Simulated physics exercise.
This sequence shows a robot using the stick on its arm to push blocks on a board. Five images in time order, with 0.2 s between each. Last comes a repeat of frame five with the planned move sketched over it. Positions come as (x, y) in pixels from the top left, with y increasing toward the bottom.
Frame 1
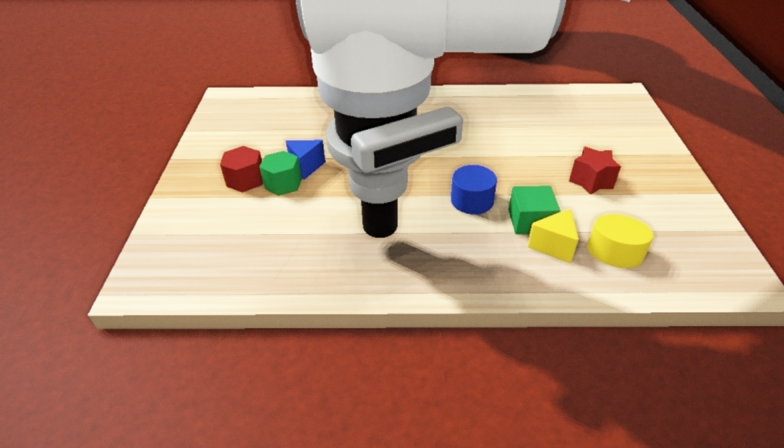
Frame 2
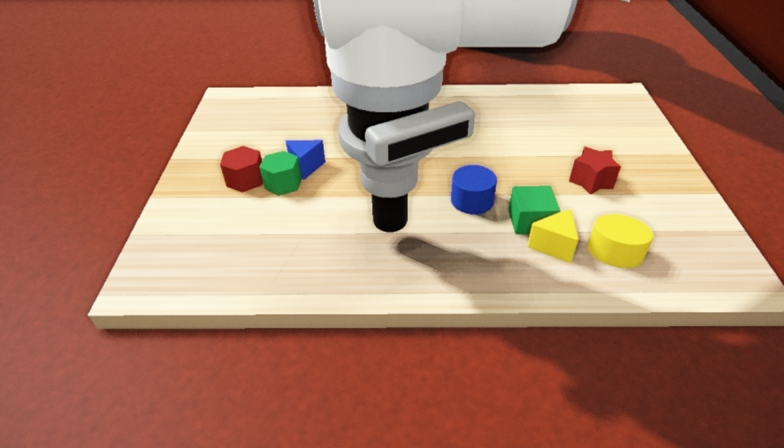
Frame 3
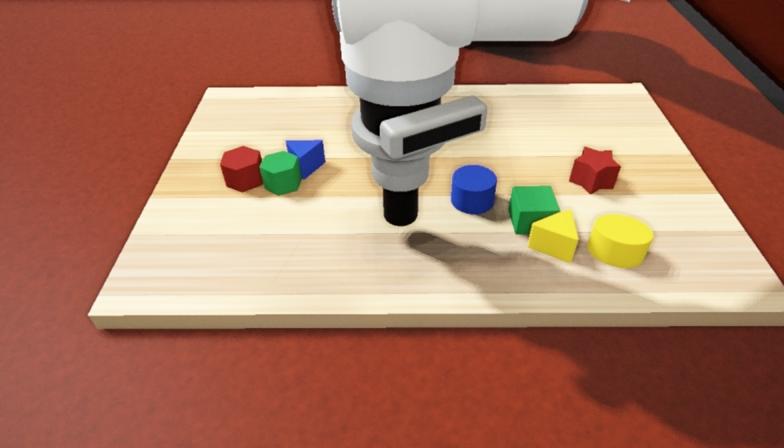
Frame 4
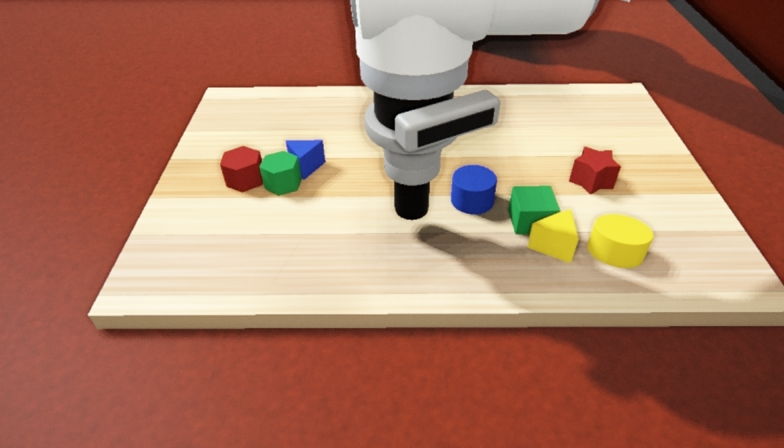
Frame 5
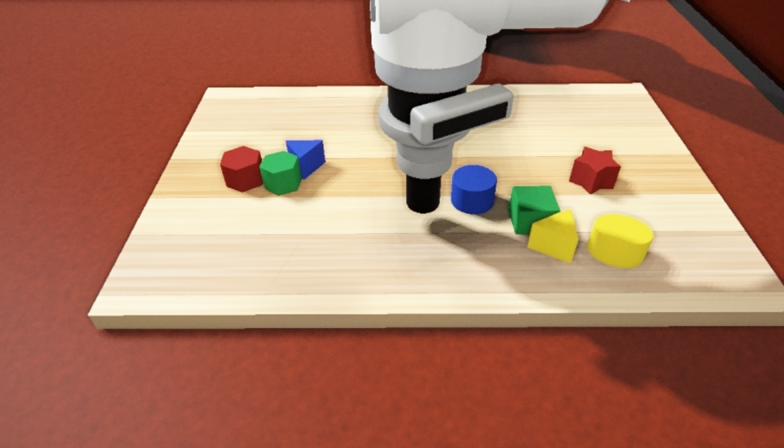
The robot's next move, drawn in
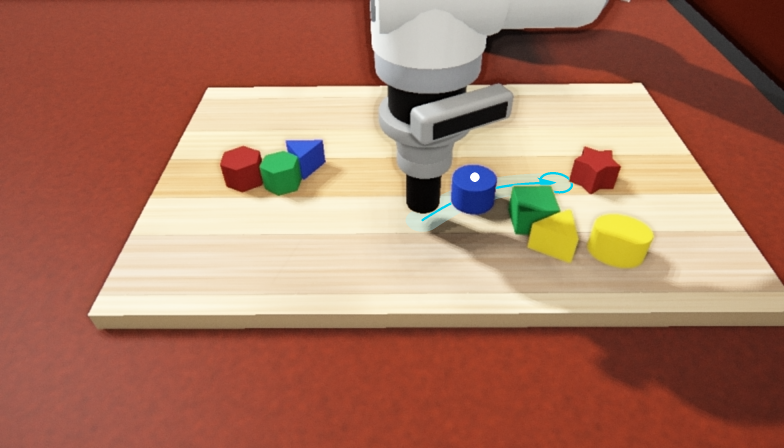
The robot arm moves its stick right and slightly up the board toward the blue round block.
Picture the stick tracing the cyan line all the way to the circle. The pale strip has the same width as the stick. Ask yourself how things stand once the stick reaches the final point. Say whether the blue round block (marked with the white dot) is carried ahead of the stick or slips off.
When the path ends, it will sit ahead of the stick.
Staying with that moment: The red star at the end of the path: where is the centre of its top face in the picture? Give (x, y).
Close to (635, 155).
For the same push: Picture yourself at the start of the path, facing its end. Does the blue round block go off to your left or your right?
The answer is right.
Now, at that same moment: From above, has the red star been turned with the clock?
Final answer: Yes.
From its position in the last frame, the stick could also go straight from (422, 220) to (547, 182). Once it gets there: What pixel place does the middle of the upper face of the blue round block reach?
It is at (544, 138).
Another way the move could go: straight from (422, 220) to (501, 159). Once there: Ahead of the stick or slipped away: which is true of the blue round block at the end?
At the end of the path, the stick has already lost the blue round block, which lies beside or behind it.
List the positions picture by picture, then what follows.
In the first frame, tip of the stick (380, 228), middles of tops, blue round block (475, 177), green square block (536, 198), red star (598, 158).
In the second frame, stick (390, 222), nothing pushed.
In the third frame, stick (401, 216), nothing pushed.
In the fourth frame, stick (412, 211), nothing pushed.
In the fifth frame, stick (423, 204), blue round block (475, 177), green square block (536, 198), red star (598, 158).
The line goes from (422, 220) through (462, 198) and (507, 186) to (556, 183); the dot is on the blue round block.
What follows on the original path. One third of the way, stick (464, 183); blue round block (501, 169).
Two thirds of the way, stick (510, 170); blue round block (548, 162).
At the end, stick (560, 167); blue round block (598, 156); green square block unmoved; red star (635, 155), turned 35° clockwise.
